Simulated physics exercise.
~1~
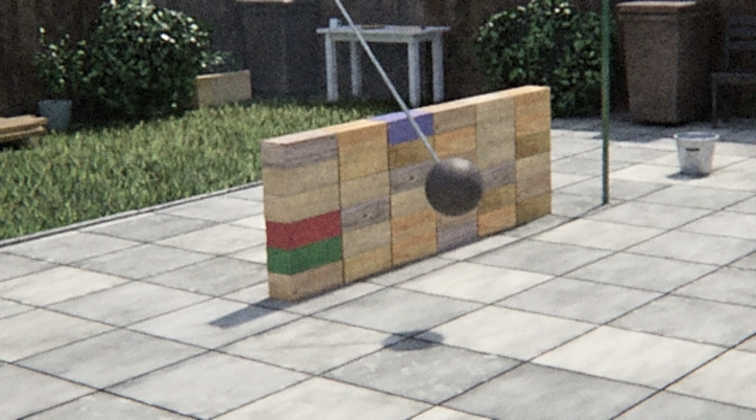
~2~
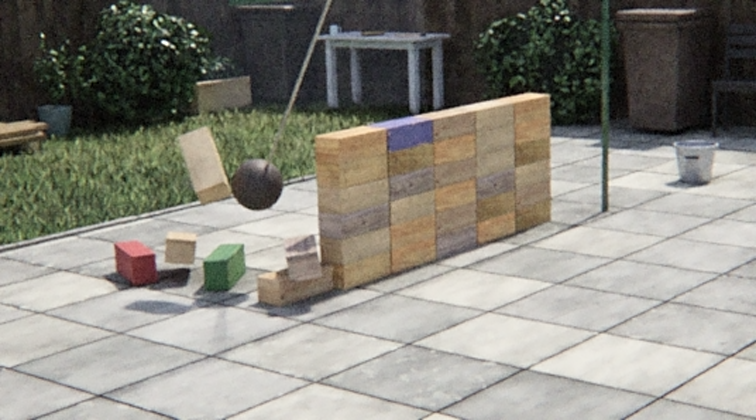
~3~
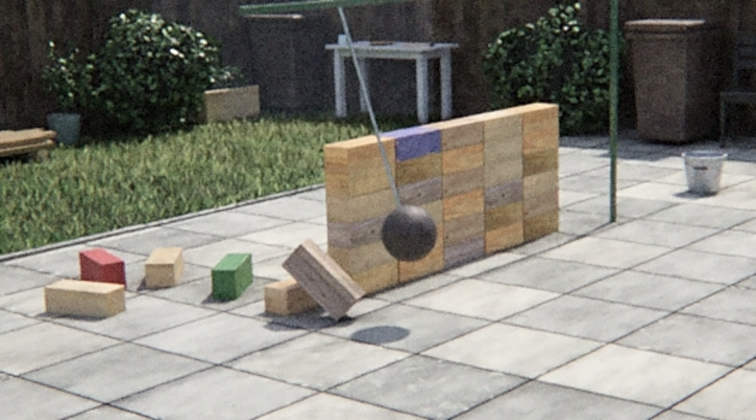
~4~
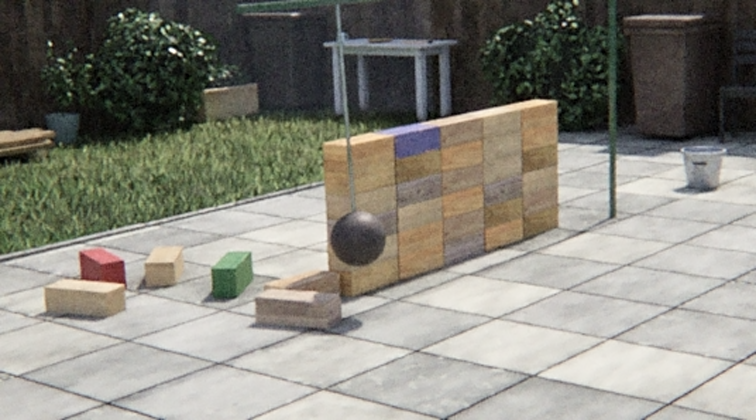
The video shows a dark ball on a line swinging into the left end of a stacked wooden block wall on a patio, knocking the red, green and several plain blocks onto the paving, then swinging back and hanging near the wall, which otherwise stays standing, blue block in place.
